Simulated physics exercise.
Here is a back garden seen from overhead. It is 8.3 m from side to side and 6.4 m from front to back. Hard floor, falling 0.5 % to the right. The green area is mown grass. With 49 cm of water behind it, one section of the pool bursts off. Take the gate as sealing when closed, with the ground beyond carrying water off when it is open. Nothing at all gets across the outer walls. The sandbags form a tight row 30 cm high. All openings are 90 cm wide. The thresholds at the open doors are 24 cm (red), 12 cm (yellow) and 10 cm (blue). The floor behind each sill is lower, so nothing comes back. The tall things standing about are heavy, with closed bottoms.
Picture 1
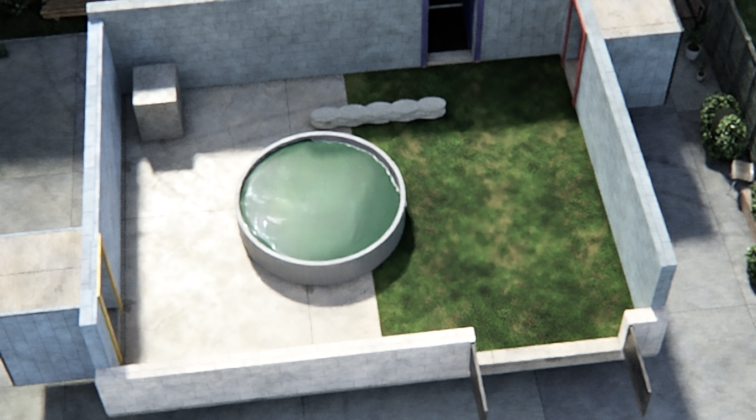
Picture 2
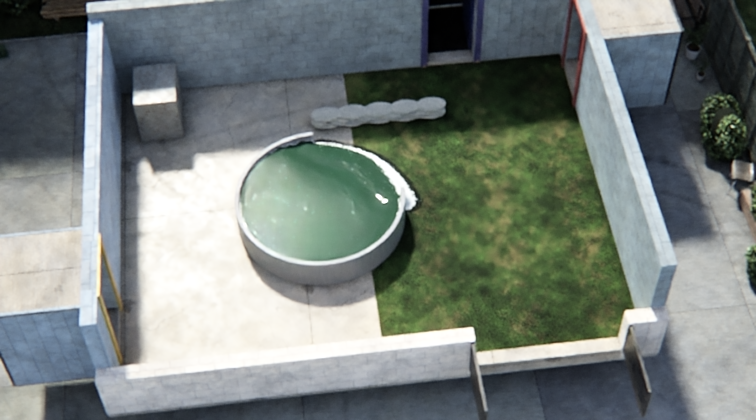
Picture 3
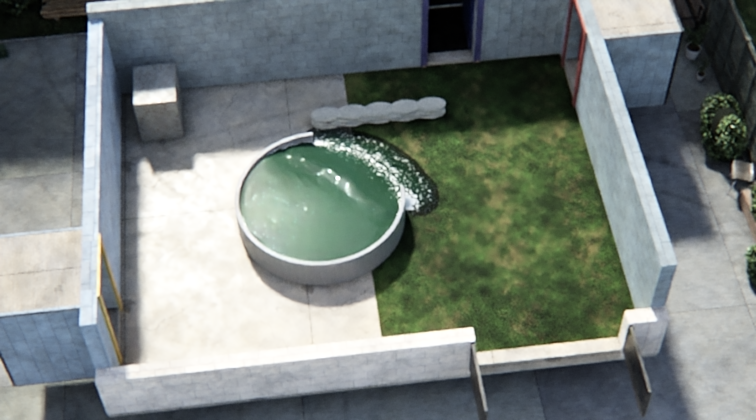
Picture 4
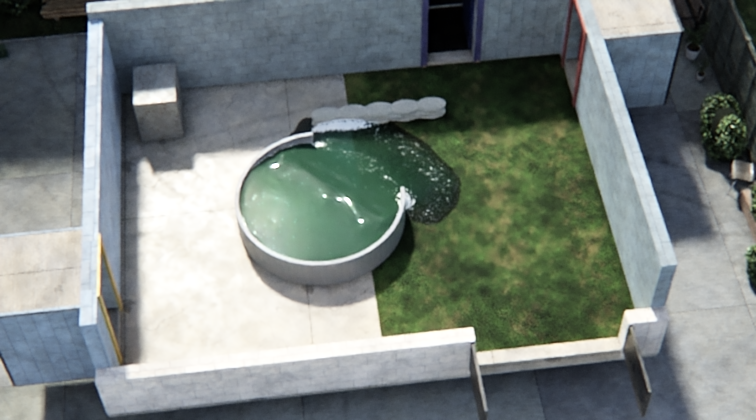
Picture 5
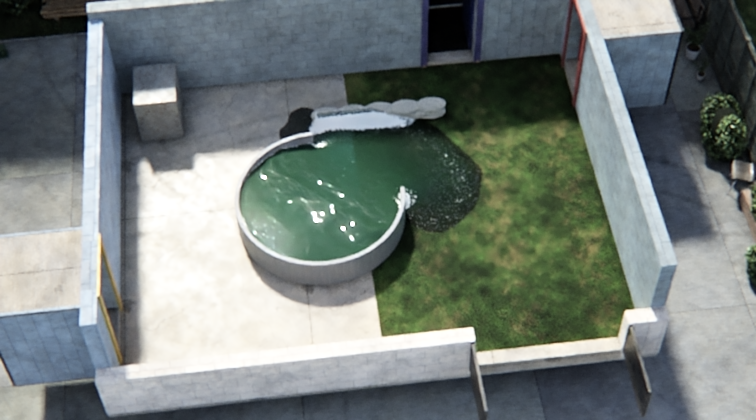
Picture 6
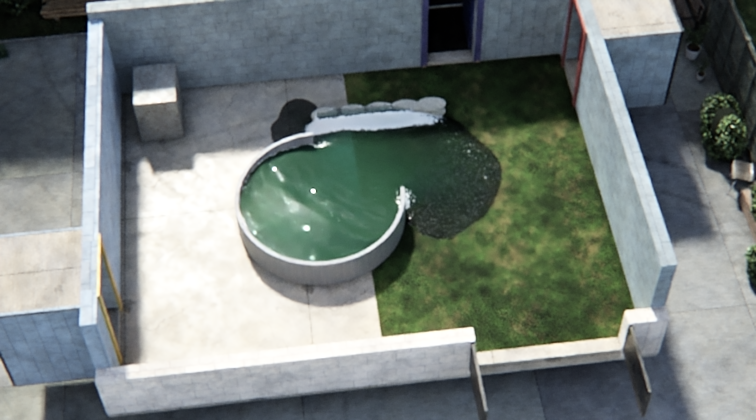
Green water in a round, raised pool bursts through a gap in the upper-right side of its wall, pours out in a foaming sheet, then spreads across the grass, against a pale, lumpy barrier and onto the paving behind.
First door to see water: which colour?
The red one.
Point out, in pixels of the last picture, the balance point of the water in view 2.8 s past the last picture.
Centre: Roughly (419, 170) px.
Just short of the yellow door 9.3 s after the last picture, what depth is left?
I'd put it near 1.0 cm.
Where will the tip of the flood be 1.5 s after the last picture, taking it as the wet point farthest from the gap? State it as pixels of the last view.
Somewhere near pixel (568, 91).
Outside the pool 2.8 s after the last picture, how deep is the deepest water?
Peak depth: Approx. 26 cm.
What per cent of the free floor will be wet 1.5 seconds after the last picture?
Around 30 per cent.
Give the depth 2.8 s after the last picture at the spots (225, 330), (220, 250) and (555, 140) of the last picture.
Depths: About 0, 0 and 19 centimetres.
A moment later water covers 20 % of the floor and is deepest (32 cm) near (351, 134); red door not reached, yellow door not reached, blue door not reached.
Soon after water covers 30 % of the floor and is deepest (33 cm) near (351, 134); red door not reached, yellow door not reached, blue door not reached.
Next water covers 45 % of the floor and is deepest (26 cm) near (558, 57); red door reached 1.5 s after the last picture, yellow door not reached, blue door reached 2.7 s after the last picture.
Later on water covers 65 % of the floor and is deepest (14 cm) near (560, 64); red door reached 1.5 s after the last picture, yellow door not reached, blue door reached 2.7 s after the last picture.
At the end water covers 80 % of the floor and is deepest (10 cm) near (562, 70); red door reached 1.5 s after the last picture, yellow door not reached, blue door reached 2.7 s after the last picture.
